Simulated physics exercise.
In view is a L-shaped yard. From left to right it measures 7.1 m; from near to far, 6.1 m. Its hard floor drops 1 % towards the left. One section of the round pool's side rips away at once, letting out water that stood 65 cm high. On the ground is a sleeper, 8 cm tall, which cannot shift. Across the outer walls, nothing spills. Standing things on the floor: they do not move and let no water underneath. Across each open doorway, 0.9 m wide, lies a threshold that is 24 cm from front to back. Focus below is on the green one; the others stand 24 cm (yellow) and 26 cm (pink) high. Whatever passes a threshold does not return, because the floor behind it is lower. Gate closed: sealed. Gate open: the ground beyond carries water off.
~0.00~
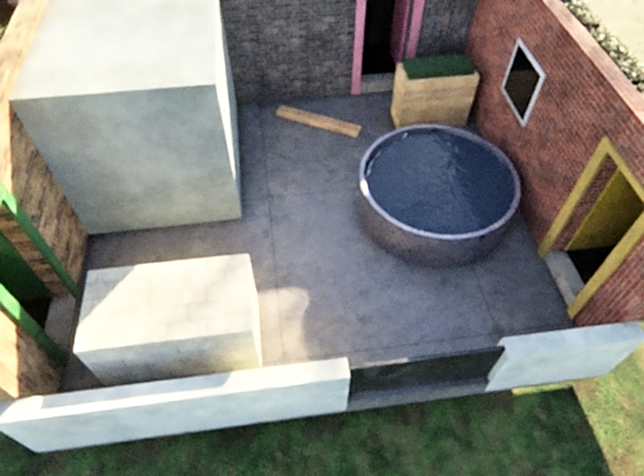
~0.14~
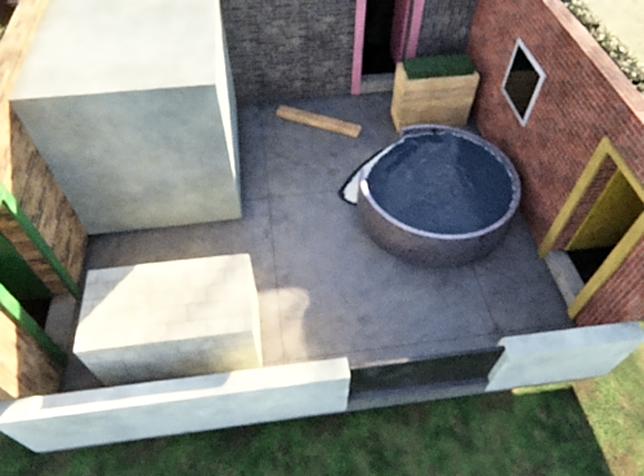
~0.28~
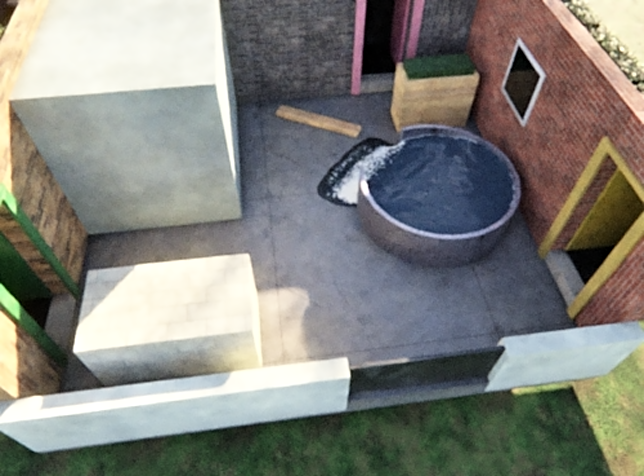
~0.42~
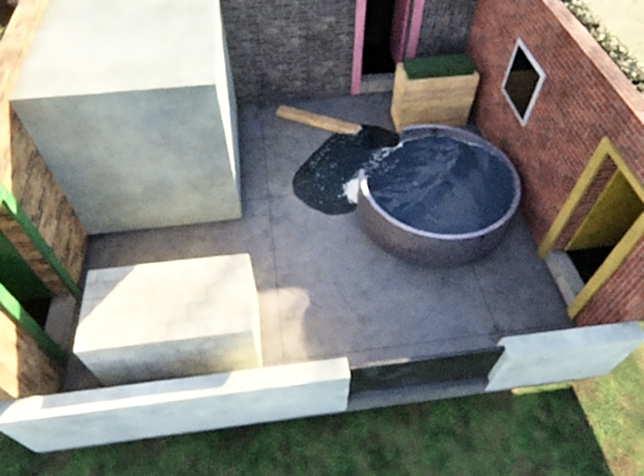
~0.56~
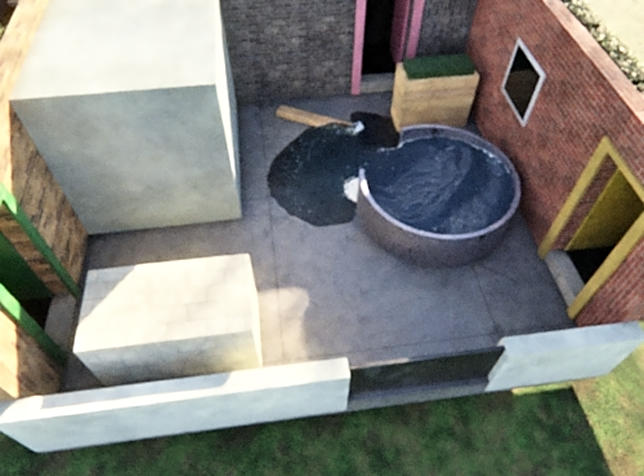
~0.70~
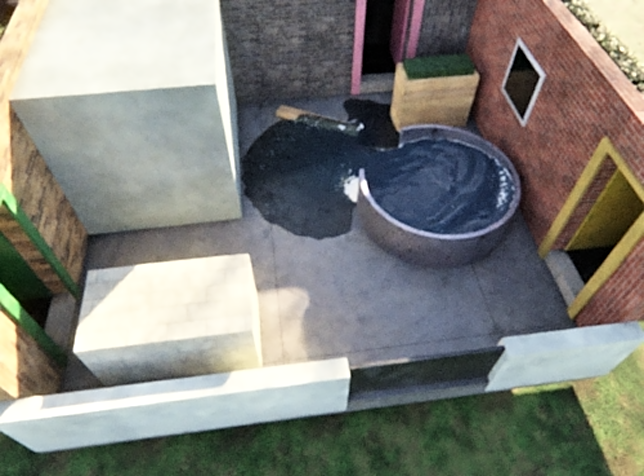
To begin with, a round pool of water stands whole and still in a walled yard with pale blocks and a wooden beam. Its far left side breaks open and water pours out, foaming at the gap, then spreads leftward in a dark sheet, around the beam and up to the large block.
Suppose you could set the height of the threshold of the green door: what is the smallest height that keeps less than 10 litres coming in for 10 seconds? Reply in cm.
The smallest such height is close to 8 cm.
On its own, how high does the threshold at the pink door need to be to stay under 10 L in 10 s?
I'd raise pink to close to 17 cm.
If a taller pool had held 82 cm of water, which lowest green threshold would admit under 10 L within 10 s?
I'd say close to 10.5 cm.
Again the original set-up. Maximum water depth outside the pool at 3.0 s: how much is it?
35 cm.
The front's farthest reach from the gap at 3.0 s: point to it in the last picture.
Around pixel (163, 311).
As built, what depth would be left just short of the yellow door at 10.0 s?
The depth there is around 10.0 cm.
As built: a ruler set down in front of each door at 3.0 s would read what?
Reading in centimetres: Yellow = 0, green = 0, pink = 14.
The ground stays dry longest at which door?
Yellow.
After 1.4 s water covers 30 % of the floor, deepest (55 cm) near (239, 108); it has not reached the green door.
After 3.0 s water covers 40 % of the floor, deepest (35 cm) near (239, 108); it has not reached the green door.
After 10.0 s water covers 95 % of the floor, deepest (15 cm) near (237, 302); 10 cm at the green door, 0 litres in over its 23 cm threshold.
At the green door as built, the water arrived by 4.1 s and peaked near 11 cm at 9.2 s.
With a threshold of 6.5 cm, 22 litres would have come in within the 10 s; with 10 cm, 2 litres. So under 10 litres takes about 8 cm.
